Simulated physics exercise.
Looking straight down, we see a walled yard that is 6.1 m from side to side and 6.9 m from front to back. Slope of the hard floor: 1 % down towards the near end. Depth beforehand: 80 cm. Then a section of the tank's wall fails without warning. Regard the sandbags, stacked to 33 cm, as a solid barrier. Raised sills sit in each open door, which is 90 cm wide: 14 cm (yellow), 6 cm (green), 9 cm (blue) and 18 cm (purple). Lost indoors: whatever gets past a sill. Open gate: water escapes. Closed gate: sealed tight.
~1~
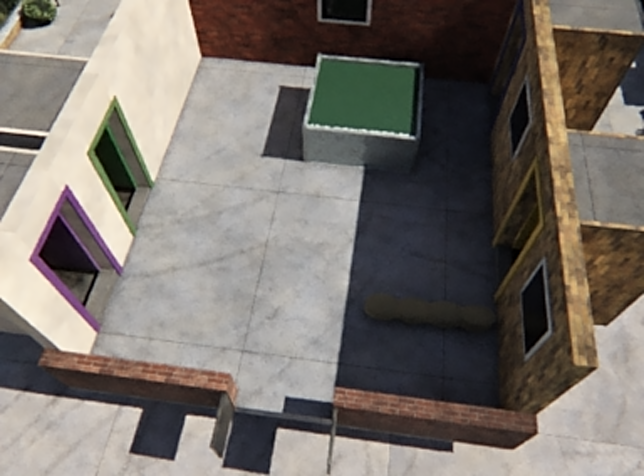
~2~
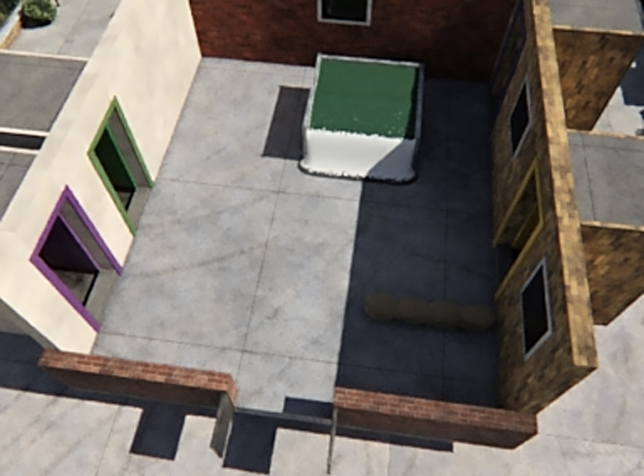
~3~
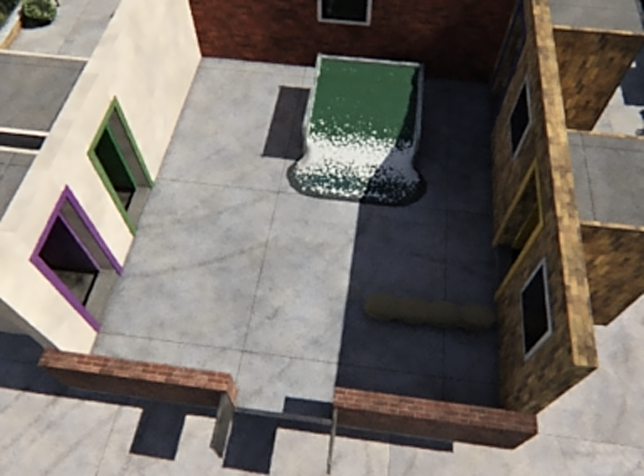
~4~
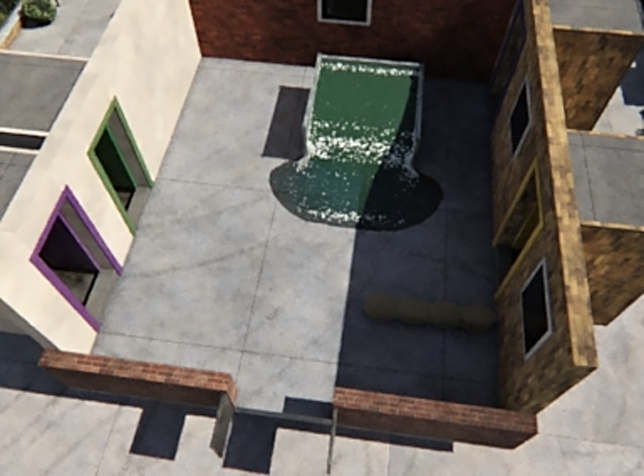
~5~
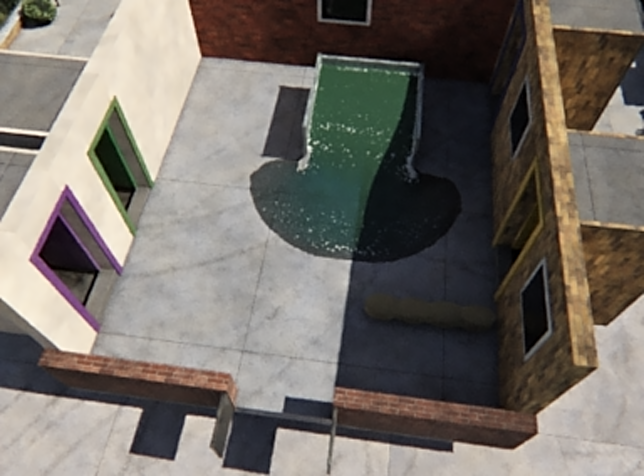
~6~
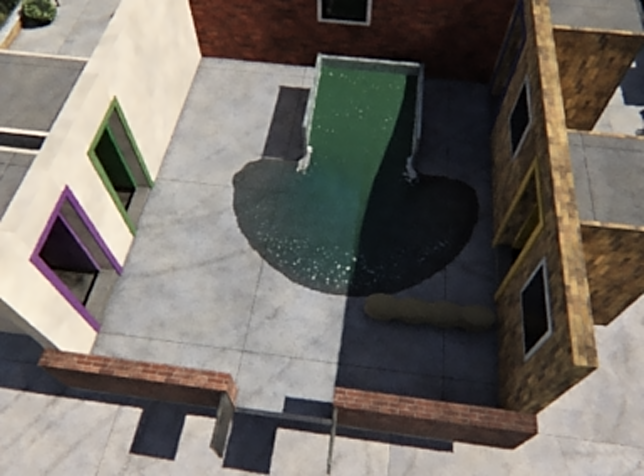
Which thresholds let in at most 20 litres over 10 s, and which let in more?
The yellow door lets the inflow top the limit; the green door holds the inflow within the limit; the blue door holds the inflow within the limit; the purple door holds the inflow within the limit.
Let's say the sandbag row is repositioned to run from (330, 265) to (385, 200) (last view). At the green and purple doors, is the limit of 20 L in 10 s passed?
Green exceeded, purple exceeded.
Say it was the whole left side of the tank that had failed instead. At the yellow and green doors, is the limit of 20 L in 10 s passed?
So yellow ends up short of it and green ends up past the limit.
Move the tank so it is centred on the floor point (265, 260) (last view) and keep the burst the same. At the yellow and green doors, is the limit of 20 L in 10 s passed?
Measured against the limit, the yellow door stays within it and the green door stays within it.
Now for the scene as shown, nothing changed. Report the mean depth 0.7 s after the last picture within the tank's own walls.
Mean depth: Some 33 cm.
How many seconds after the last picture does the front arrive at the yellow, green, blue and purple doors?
Yellow = 0.3 s, green = 1.6 s, blue = 3.4 s, purple = 1.4 s.
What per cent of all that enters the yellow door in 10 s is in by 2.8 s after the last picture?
Share: ~ 90 %.
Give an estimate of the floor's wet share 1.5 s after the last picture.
Near 55 per cent is wet.
Then, 0.7 s after the last picture water covers 45 % of the floor and is deepest (38 cm) near (396, 296); yellow door 9 cm at the sill, 0 L in, green door not reached, blue door not reached, purple door not reached.
Then, 1.5 s after the last picture water covers 55 % of the floor and is deepest (38 cm) near (487, 307); yellow door 23 cm at the sill, 11 L in, green door 1 cm at the sill, 0 L in, blue door not reached, purple door 4 cm at the sill, 0 L in.
Then, 2.8 s after the last picture water covers 60 % of the floor and is deepest (24 cm) near (85, 368); yellow door 18 cm at the sill, 55 L in, green door 2 cm at the sill, 0 L in, blue door not reached, purple door 18 cm at the sill, 0 L in.
Then, 5.3 s after the last picture water covers 75 % of the floor and is deepest (12 cm) near (473, 96); yellow door 8 cm at the sill, 61 L in, green door 6 cm at the sill, 0 L in, blue door 3 cm at the sill, 0 L in, purple door 8 cm at the sill, 1 L in.
Then, 9.3 s after the last picture water covers 95 % of the floor and is deepest (10 cm) near (96, 369); yellow door 4 cm at the sill, 62 L in, green door 4 cm at the sill, 1 L in, blue door 5 cm at the sill, 2 L in, purple door 7 cm at the sill, 1 L in.
